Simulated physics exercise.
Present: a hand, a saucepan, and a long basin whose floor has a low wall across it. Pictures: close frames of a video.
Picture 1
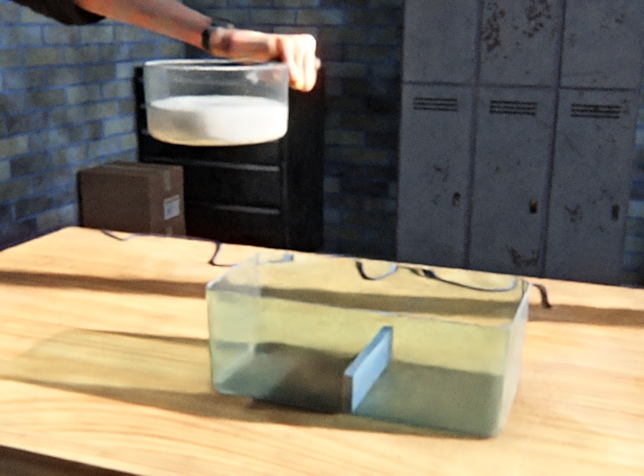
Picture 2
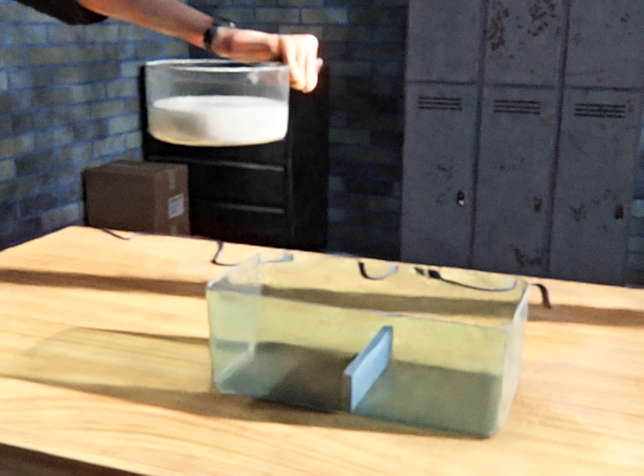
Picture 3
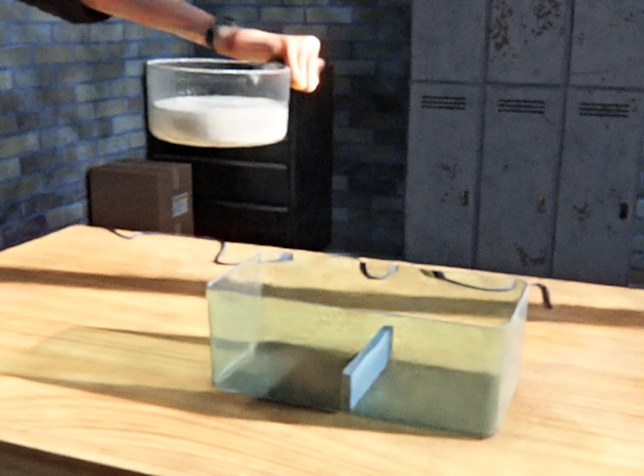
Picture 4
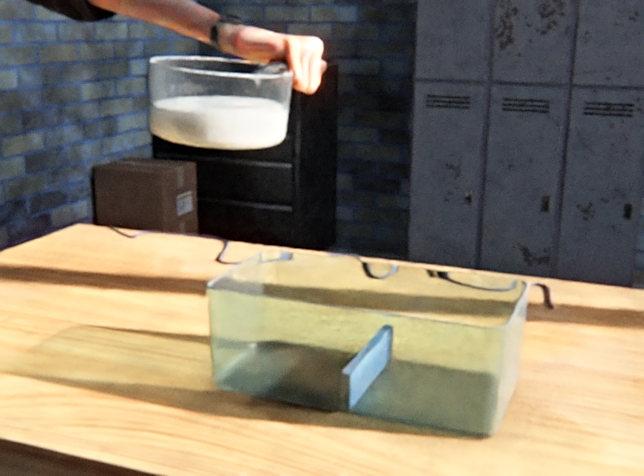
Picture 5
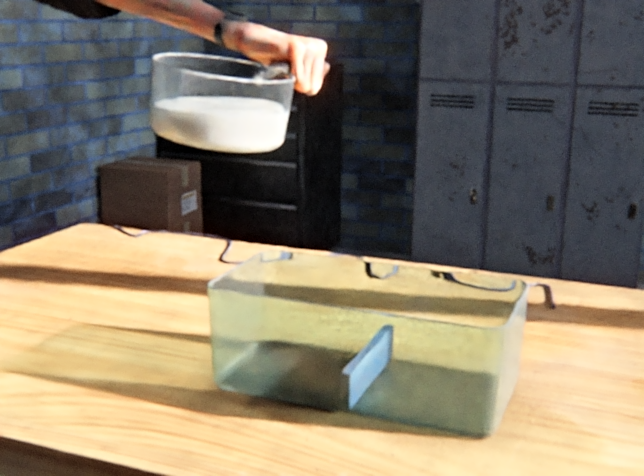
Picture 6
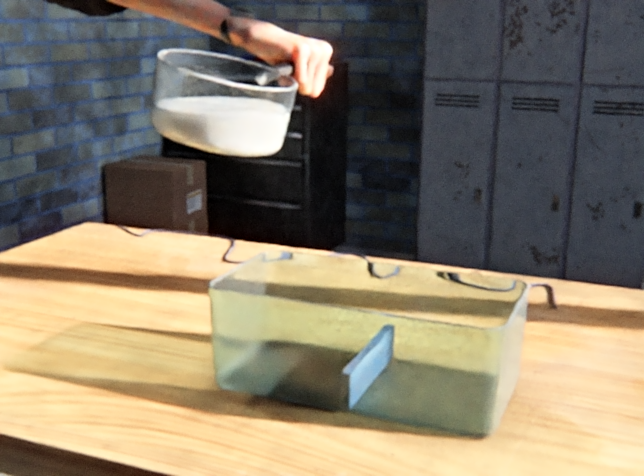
A hand reaching in from the upper left holds a clear round container of white liquid above a pale wooden table, seen from slightly above in a room with bluish brick and worn grey lockers. Below it sits a long, clear, greenish-yellow basin with a low blue wall across its floor, a brown box behind. The container gradually tilts rightward while the background slides slightly right as the camera shifts.
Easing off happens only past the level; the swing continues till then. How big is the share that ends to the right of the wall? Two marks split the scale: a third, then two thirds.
Lowest of three bands.
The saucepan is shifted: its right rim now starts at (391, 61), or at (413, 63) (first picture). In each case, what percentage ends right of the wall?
About 90 % the first time, about 95 % the second.
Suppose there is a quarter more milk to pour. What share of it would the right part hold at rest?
I'd reckon close to 10 %.
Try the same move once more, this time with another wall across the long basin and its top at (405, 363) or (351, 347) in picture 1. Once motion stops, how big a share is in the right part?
10 %, then 15 %.
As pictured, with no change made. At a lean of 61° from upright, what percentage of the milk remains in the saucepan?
Near 75 per cent.
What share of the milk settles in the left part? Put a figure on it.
Around 95 %.
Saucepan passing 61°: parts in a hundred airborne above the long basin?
It's close to 20 per cent.
A moment on, the saucepan is tipped part way and 77 per cent is still to pour, 1 is left of the wall and 0 right of it.
Next, the saucepan is tipped on its side and 25 per cent is still to pour, 51 is left of the wall and 1 right of it.
Then the saucepan is tipped on its side and 5 per cent is still to pour, 85 is left of the wall and 4 right of it.
Later the saucepan is tipped on its side and 1 per cent is still to pour, 92 is left of the wall and 5 right of it.
In the end 94 per cent lies left of the wall, 4 right of it and 2 outside.
